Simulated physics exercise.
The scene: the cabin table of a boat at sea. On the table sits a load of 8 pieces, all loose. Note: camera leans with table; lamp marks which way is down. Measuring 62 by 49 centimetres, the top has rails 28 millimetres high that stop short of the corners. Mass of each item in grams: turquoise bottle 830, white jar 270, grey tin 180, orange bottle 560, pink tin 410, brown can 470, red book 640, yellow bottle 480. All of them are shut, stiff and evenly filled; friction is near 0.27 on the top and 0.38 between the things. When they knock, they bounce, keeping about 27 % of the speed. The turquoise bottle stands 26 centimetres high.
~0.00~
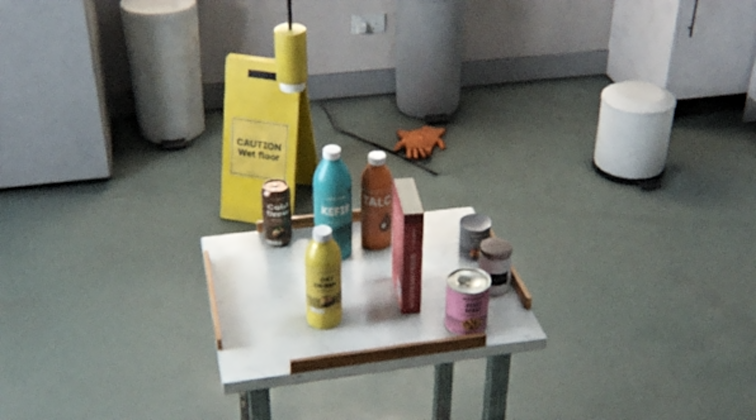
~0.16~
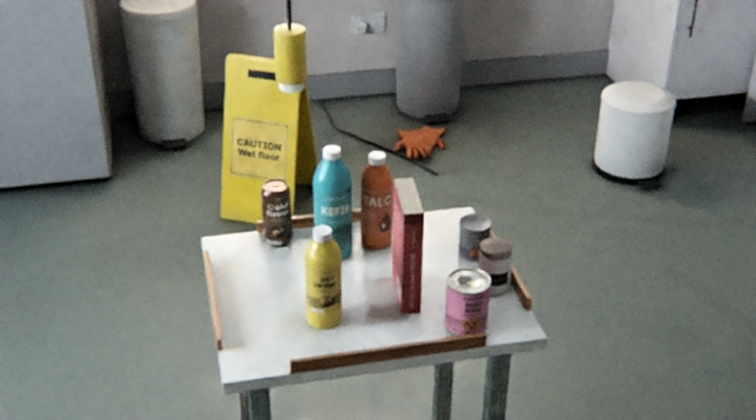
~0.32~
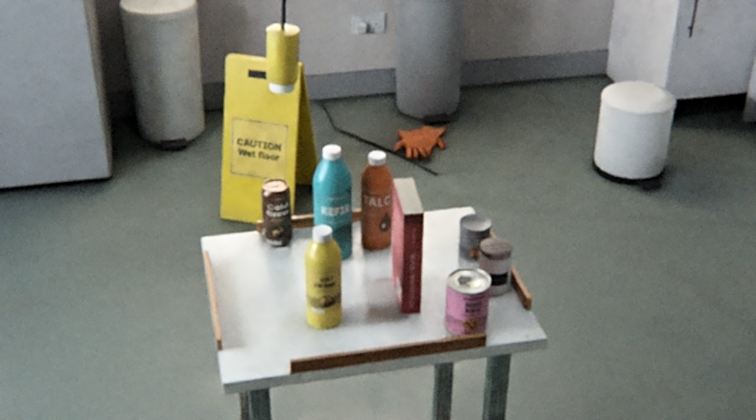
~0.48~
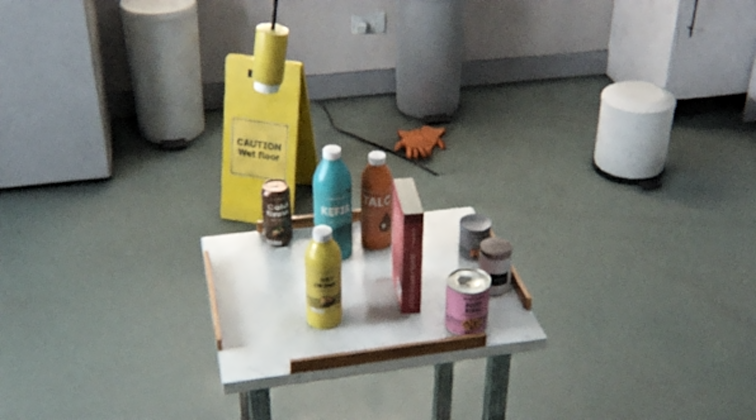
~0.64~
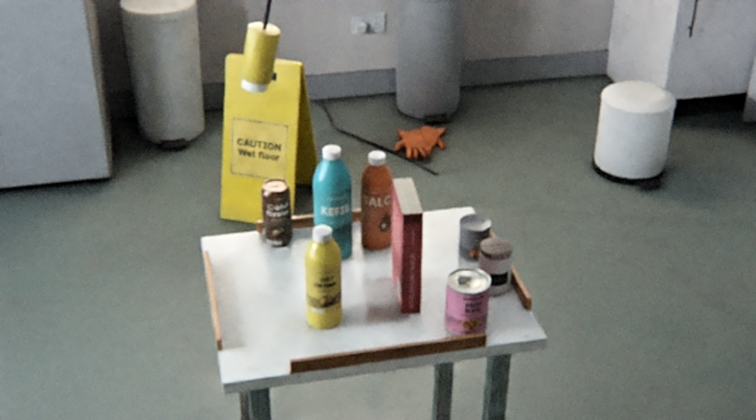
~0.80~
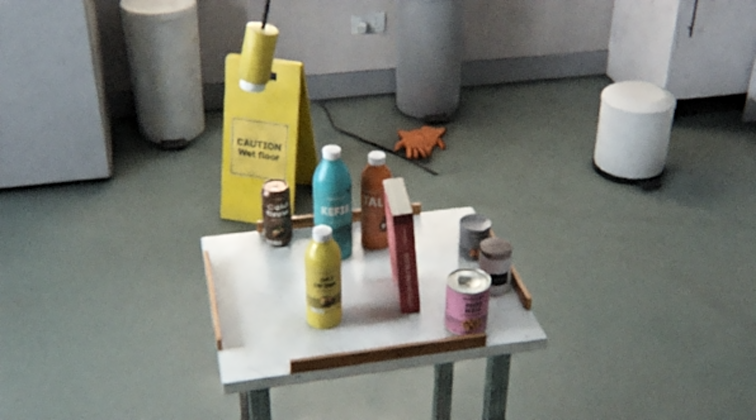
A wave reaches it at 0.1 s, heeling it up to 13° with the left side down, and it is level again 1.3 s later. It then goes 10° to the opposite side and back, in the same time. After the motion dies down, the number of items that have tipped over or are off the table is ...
... two.
By 1.10 s, floor tilted 6°, left side down; red book rocked 47° off its seat; yellow bottle rocked 14° off its seat.
By 1.30 s, floor tilted 1°, left side down; yellow bottle on its side; red book rocked 72° off its seat.
By 2.30 s, floor tilted 7°, right side down; yellow bottle on its side; red book on its side.
When it is over (3.3 s), lying over on the table, red book and yellow bottle; the other 6 within 5 cm of the start. End places, in pixels of the last picture, turquoise bottle near (333, 202), white jar near (495, 266).
